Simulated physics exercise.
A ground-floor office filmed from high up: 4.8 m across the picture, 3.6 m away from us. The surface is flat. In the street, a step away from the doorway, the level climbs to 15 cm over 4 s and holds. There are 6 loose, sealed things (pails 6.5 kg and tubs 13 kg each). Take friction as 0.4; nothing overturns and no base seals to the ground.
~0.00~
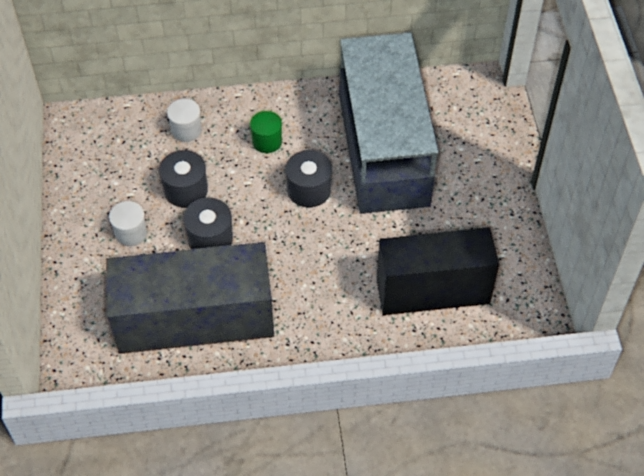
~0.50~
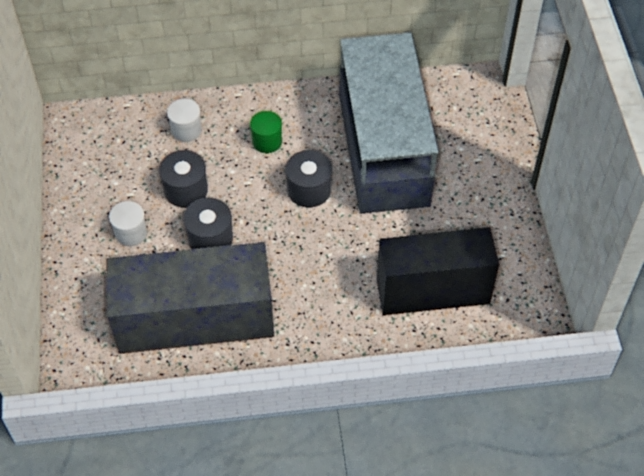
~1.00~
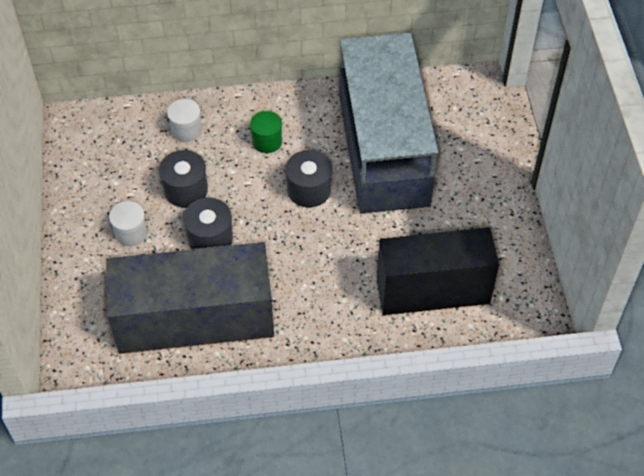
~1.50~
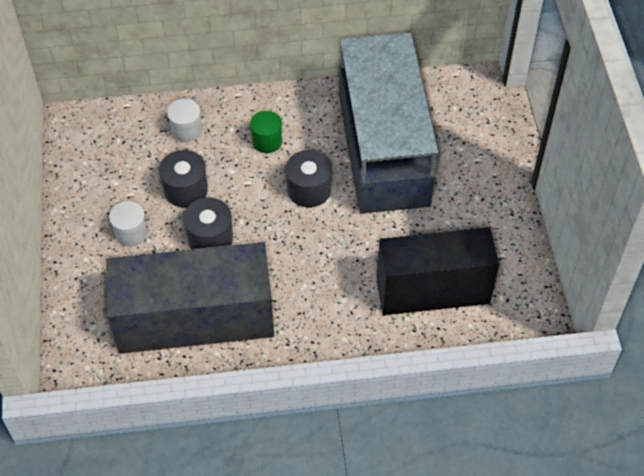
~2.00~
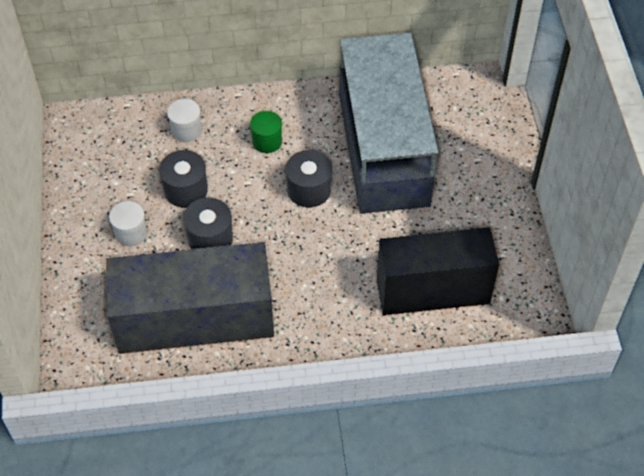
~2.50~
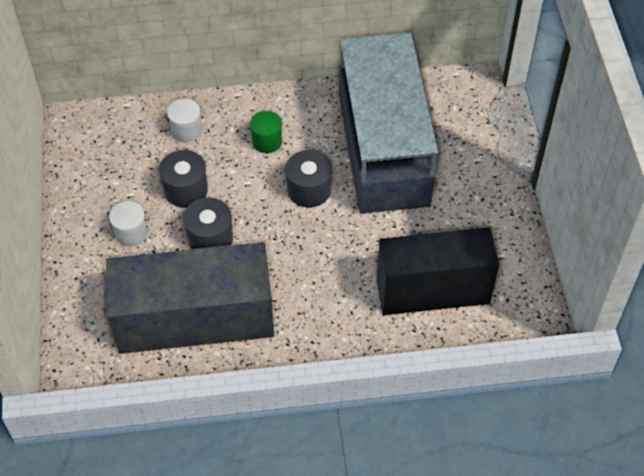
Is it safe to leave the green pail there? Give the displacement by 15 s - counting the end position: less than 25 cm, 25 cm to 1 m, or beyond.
The green pail stays put.
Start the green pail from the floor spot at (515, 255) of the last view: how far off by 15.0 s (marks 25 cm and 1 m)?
It ends far away.
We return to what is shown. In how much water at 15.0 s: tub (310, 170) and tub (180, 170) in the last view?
Roughly 5 and 6 cm.
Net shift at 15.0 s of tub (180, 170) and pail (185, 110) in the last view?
In that order: 0 cm, 0 cm.
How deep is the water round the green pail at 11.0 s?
Roughly 4 cm.
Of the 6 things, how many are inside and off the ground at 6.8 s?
I count 0.
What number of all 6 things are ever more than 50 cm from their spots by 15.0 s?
0 of them.
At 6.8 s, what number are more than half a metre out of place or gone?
I count 0.
After 3.5 s the green pail is near (266, 123), 0.0 m from its start, aground; 0 afloat.
After 6.8 s the green pail is near (266, 123), 0.0 m from its start, aground; 0 afloat.
After 11.0 s the green pail is near (266, 123), 0.0 m from its start, aground; 0 afloat.
After 15.0 s the green pail is near (266, 123), 0.0 m from its start, aground; 0 afloat.
